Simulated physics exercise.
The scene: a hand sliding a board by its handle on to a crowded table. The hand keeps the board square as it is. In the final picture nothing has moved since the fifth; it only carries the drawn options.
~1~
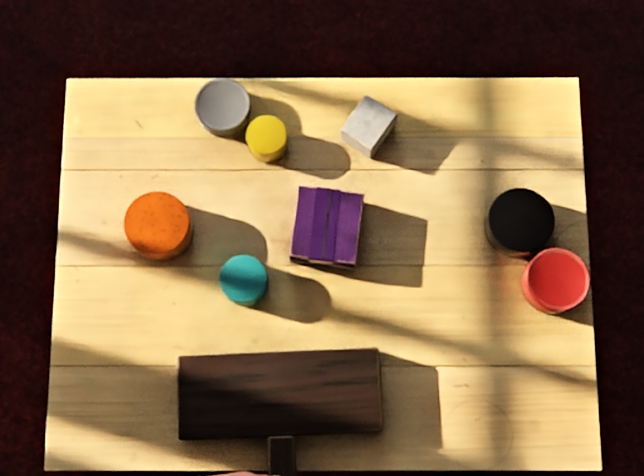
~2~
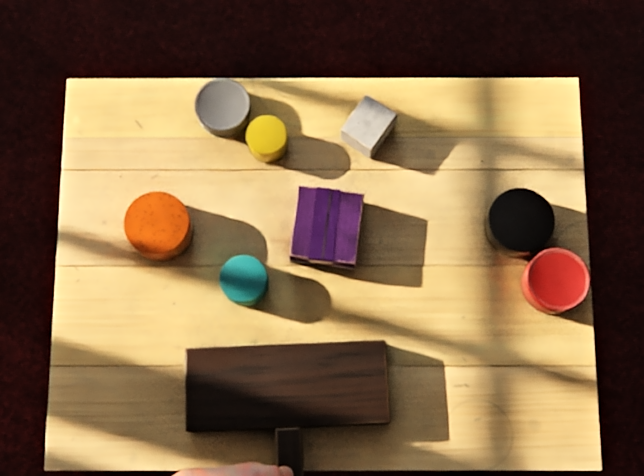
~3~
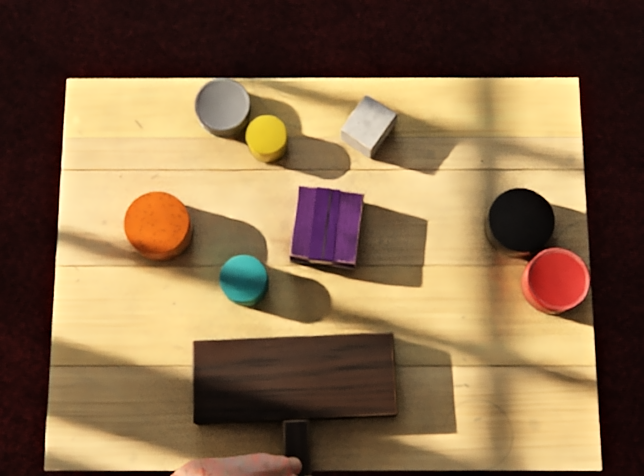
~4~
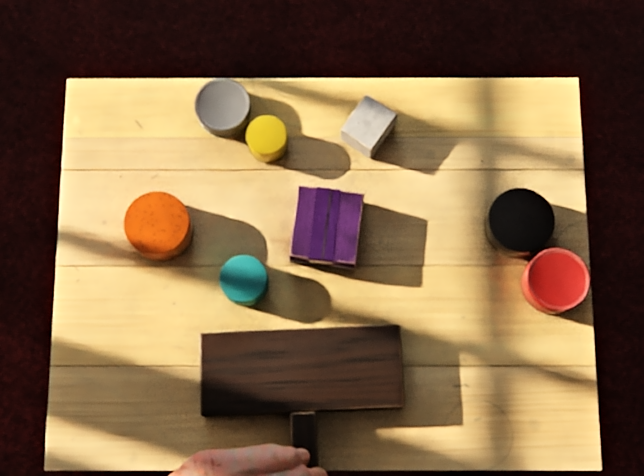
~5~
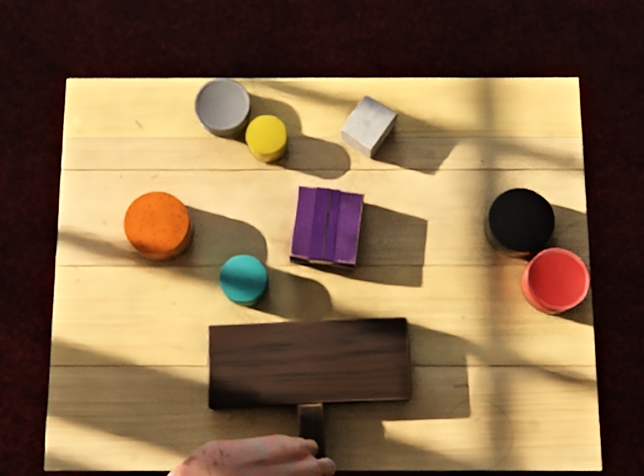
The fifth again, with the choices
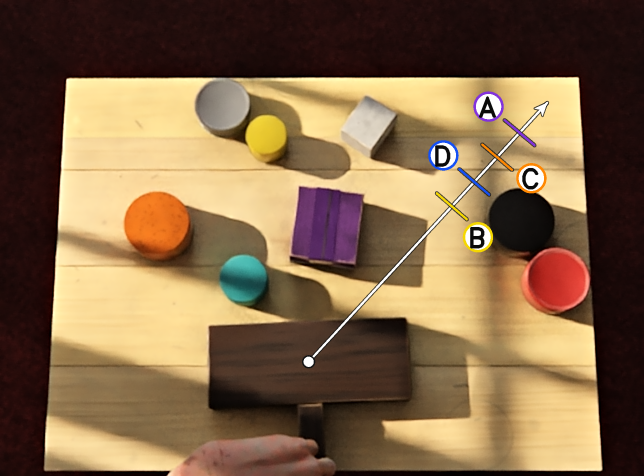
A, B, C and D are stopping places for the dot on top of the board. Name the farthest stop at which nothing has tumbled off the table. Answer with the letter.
No farther than B.
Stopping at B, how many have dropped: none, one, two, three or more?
The count is none.
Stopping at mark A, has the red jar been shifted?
Yes.
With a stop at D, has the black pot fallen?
Yes.
On the copy, A at (520, 132); B at (452, 207); C at (497, 157); D at (475, 182); the arrow from (309, 362) to (547, 103); the white dot at (309, 362).
On B. First, board (362, 306); turquoise tin (252, 250); grey tin (224, 109).
Then, board (414, 249); black pot (542, 215); white block (371, 120).
Finally, board (450, 210); black pot (579, 203); white block (379, 83); nothing has fallen.
By contrast, A drops the white block and black pot; C drops the white block and black pot; D drops the white block and black pot.
